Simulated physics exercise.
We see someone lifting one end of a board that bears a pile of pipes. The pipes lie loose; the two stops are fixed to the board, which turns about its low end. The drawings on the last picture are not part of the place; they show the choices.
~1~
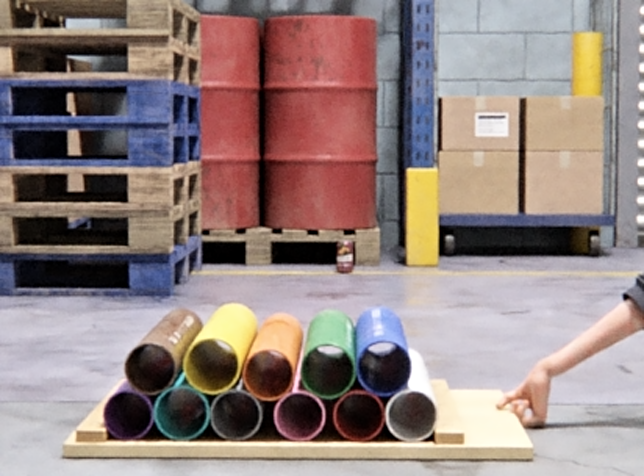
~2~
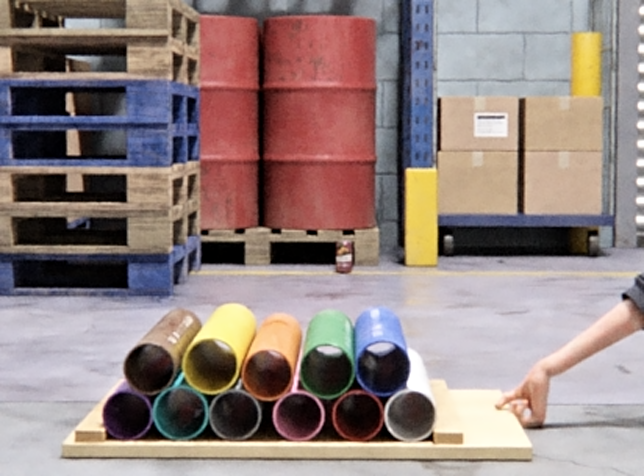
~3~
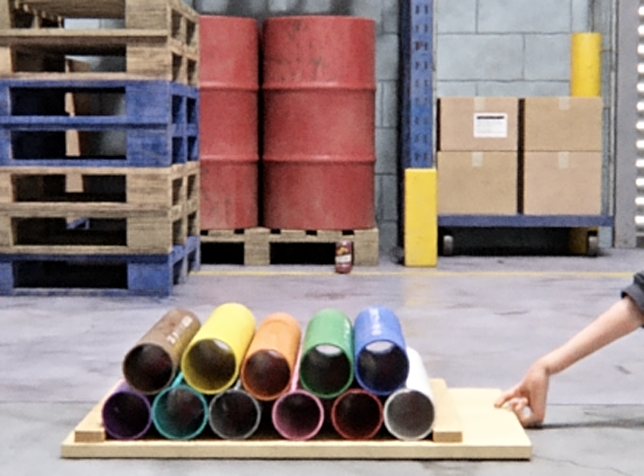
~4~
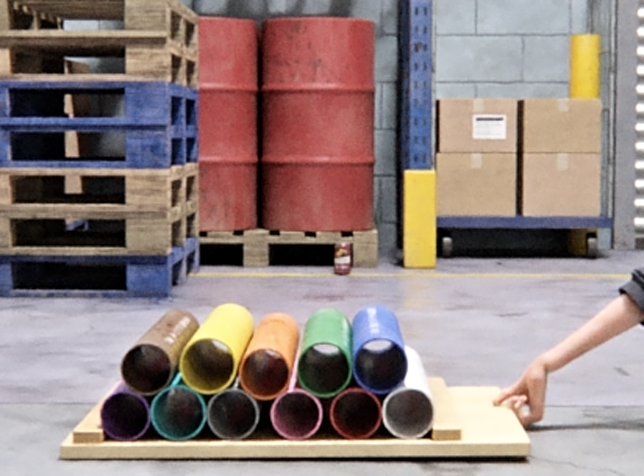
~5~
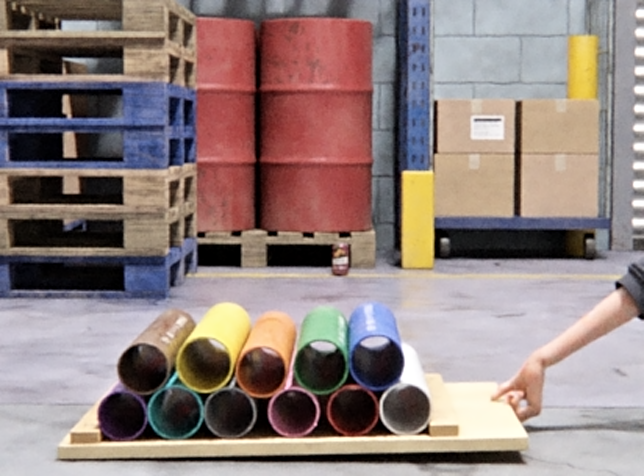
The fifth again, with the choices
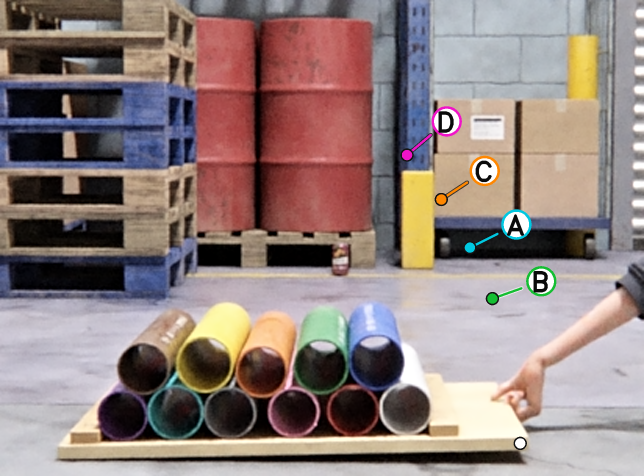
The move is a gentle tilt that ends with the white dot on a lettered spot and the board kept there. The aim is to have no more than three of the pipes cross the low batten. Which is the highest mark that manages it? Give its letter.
The answer is mark B.
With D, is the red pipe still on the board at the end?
No, with D.
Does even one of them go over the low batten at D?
At D: Yes.
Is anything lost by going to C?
At C: Yes.
On the copy, A at (470, 248); B at (492, 299); C at (442, 200); D at (407, 155); the white dot at (520, 443).
On B. First, board at 14°.
Then, board at 20°.
Finally, board at 20°, none over the low batten.
By contrast, A five over the low batten; C eleven over the low batten; D eleven over the low batten.
